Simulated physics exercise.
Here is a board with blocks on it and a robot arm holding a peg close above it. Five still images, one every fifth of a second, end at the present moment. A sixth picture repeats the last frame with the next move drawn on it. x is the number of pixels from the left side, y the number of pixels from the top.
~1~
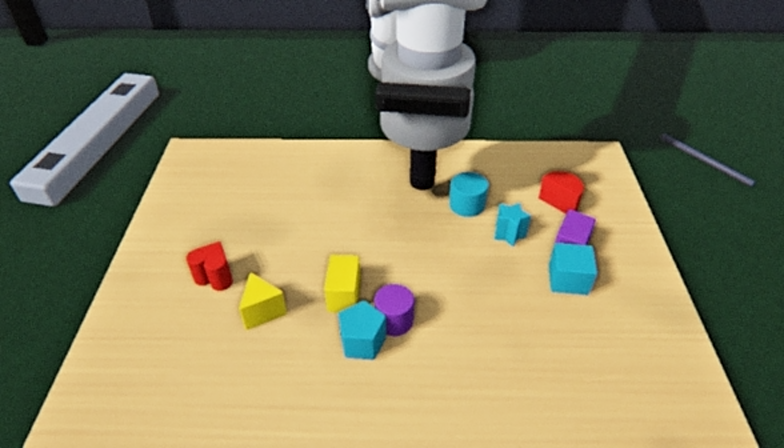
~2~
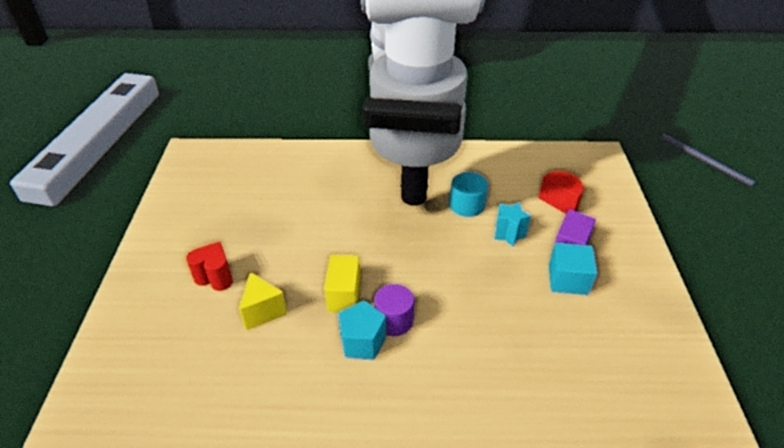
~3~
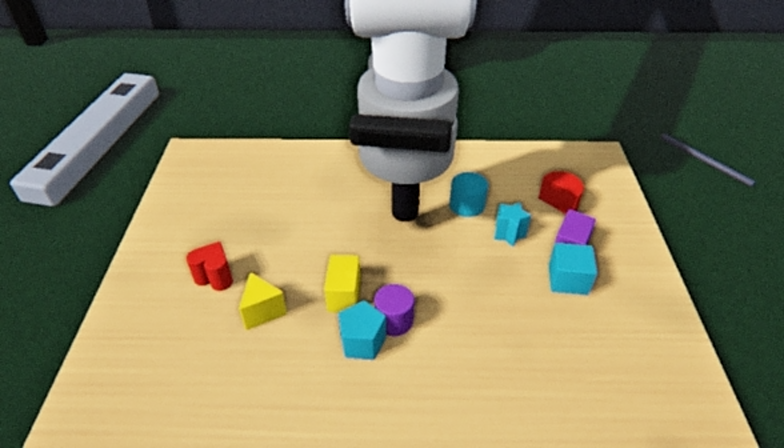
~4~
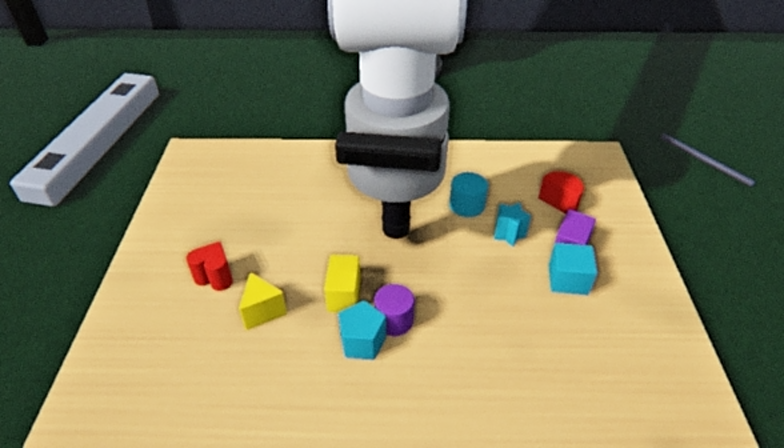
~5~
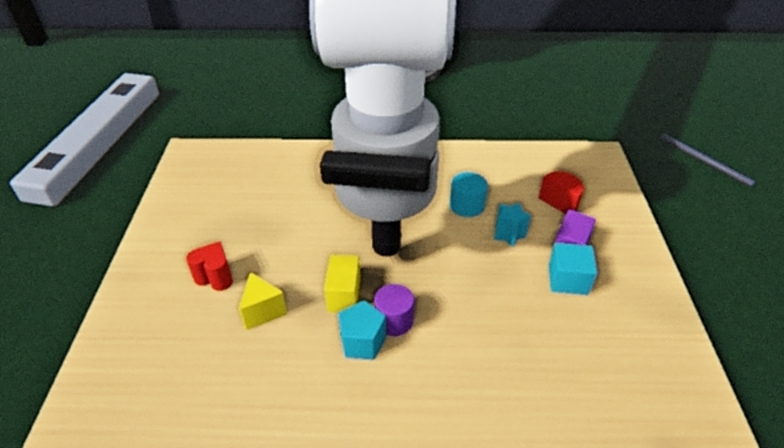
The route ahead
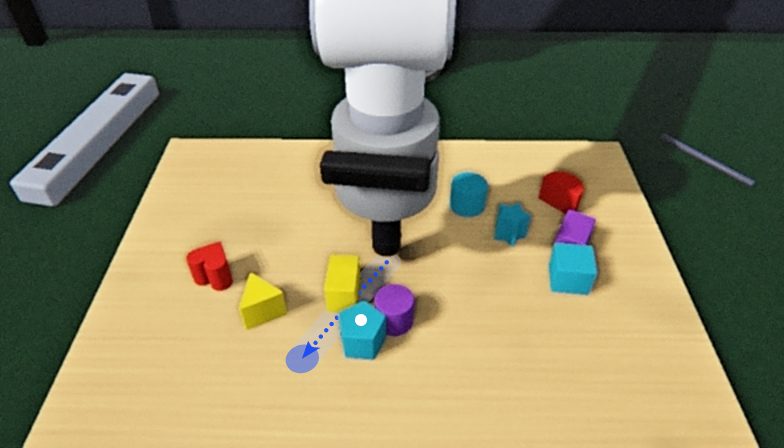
A white and grey robot arm with a black peg hangs over a pale wooden board on a dark green surface, seen from above at a fixed angle. Red, yellow, turquoise and purple blocks lie scattered to the left, right and near centre, with a grey bar beyond the board's left edge. The arm glides steadily toward the viewer and slightly left, bringing the peg near the yellow oblong and purple circular block, while every block stays still.
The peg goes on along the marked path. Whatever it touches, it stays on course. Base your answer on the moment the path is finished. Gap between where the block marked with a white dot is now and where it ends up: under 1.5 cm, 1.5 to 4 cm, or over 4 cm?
That one ends up within 1.5 cm of where it is now.
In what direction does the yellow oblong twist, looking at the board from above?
Clockwise rotation.
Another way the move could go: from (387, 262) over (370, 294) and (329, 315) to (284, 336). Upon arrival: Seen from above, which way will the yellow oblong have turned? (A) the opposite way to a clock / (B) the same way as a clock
B (the same way as a clock)
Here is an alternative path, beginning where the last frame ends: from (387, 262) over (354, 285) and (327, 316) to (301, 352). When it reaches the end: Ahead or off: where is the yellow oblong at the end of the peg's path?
The yellow oblong stays in front.
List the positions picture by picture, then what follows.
In the first picture, peg's lower end at (422, 183); yellow oblong at (342, 272); turquoise pentagonal block at (361, 320).
In the second picture, peg at (414, 198); blocks still.
In the third picture, peg at (405, 214); blocks still.
In the fourth picture, peg at (396, 230); blocks still.
In the fifth picture, peg at (387, 247); yellow oblong at (342, 272); turquoise pentagonal block at (361, 320).
Drawn move, from (387, 262) directly to (302, 359); the dot is on the turquoise pentagonal block.
On the path given first. One third of the way, peg at (359, 277); yellow oblong at (329, 277), turned 15° anticlockwise.
Two thirds of the way, peg at (330, 309); yellow oblong at (299, 294), turned 20° clockwise.
At the end, peg at (299, 344); yellow oblong at (297, 295), turned 30° clockwise; turquoise pentagonal block still.
